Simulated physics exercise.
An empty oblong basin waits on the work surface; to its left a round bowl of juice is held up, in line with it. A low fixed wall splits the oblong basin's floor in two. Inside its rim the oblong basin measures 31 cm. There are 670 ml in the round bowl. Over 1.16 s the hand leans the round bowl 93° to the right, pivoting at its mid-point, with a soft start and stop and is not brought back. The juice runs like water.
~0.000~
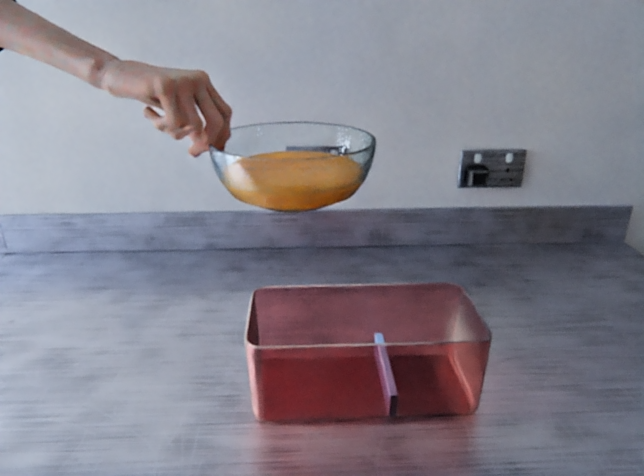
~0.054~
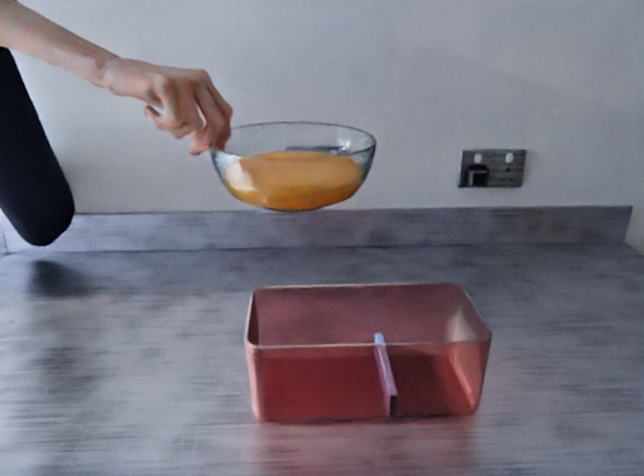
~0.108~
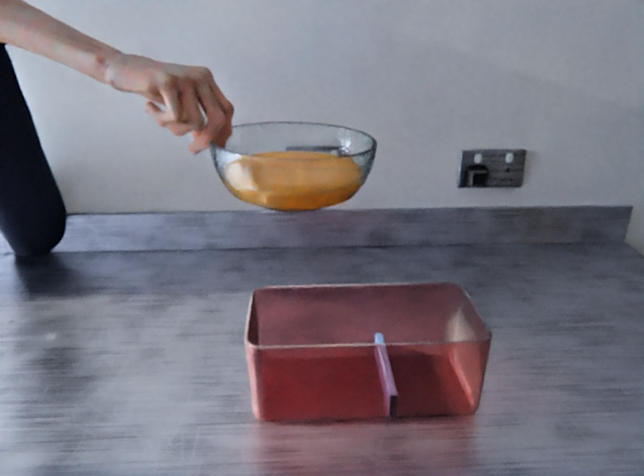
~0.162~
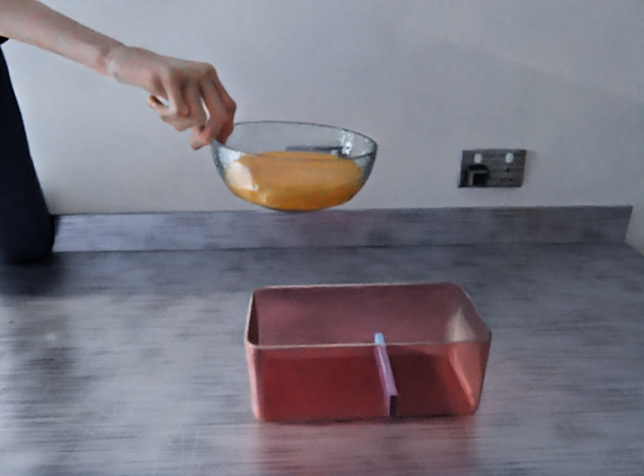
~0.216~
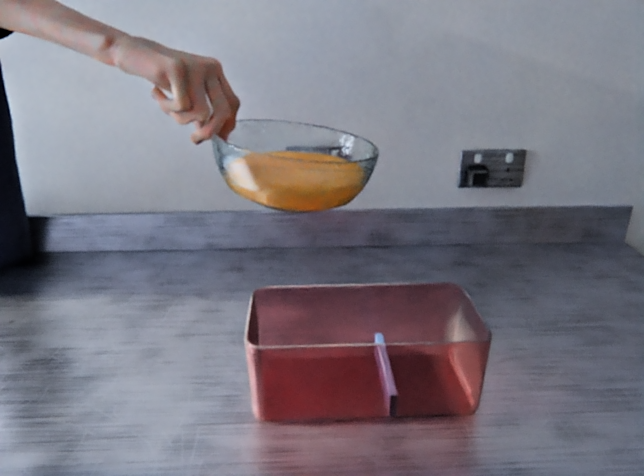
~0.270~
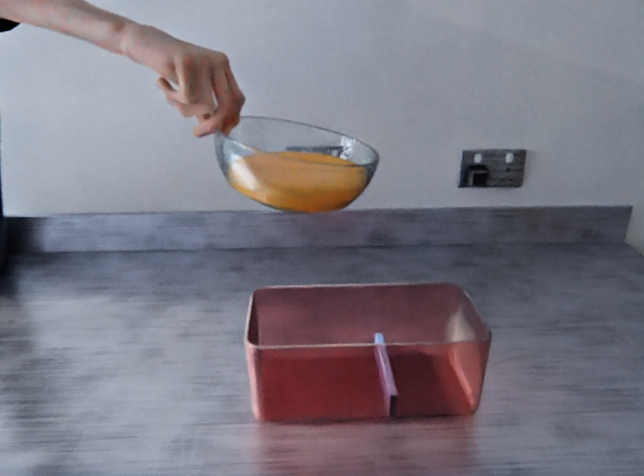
On a grey, streaky work surface against a pale wall, a hand holds a clear round bowl of orange juice above and behind an empty, reddish oblong basin. A dark shape appears at the left edge and shifts about as the hand slowly leans the bowl slightly to the right.
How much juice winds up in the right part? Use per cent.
Roughly 70 per cent is past the wall.
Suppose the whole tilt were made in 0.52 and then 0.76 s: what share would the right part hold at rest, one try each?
In turn about 50 and 55 per cent.
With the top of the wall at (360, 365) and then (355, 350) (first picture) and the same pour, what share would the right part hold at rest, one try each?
First 90, then 95 per cent.
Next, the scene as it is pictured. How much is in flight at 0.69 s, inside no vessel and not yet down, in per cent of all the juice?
About 38 per cent.
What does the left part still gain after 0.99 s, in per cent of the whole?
Some 20 per cent.
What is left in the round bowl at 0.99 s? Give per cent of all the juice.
Near 9 in a hundred.
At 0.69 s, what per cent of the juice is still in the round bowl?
About 58 per cent.
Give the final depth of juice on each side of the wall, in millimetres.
Some 8 mm on the left and 30 mm on the right.
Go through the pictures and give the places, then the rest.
It leans 0°; its right rim is at (374, 139); the juice meets the walls at (222, 169) and (364, 166); the oblong basin's rim runs from (250, 316) to (476, 310); the wall's top is at (386, 362), in the first picture.
It leans 1°; its right rim is at (374, 140); the juice meets the walls at (222, 168) and (364, 167), in the second picture.
It leans 2°; its right rim is at (375, 142); the juice meets the walls at (222, 167) and (365, 168), in the third picture.
It leans 4°; its right rim is at (376, 146); the juice meets the walls at (223, 166) and (365, 169), in the fourth picture.
It leans 8°; its right rim is at (377, 150); the juice meets the walls at (225, 166) and (365, 170), in the fifth picture.
It leans 12°; its right rim is at (377, 156); the juice meets the walls at (227, 165) and (368, 170), in the sixth picture.
After 0.69 s the tilt is 60° and 57 per cent is still to pour, 0 is left of the wall and 5 right of it.
After 0.99 s the tilt is 88° and 9 per cent is still to pour, 9 is left of the wall and 63 right of it.
After 1.31 s the tilt is 93° and 0 per cent is still to pour, 27 is left of the wall and 71 right of it.
After 1.66 s the tilt is 93° and 0 per cent is still to pour, 28 is left of the wall and 70 right of it.
In the end 29 per cent lies left of the wall, 70 right of it and 1 outside.
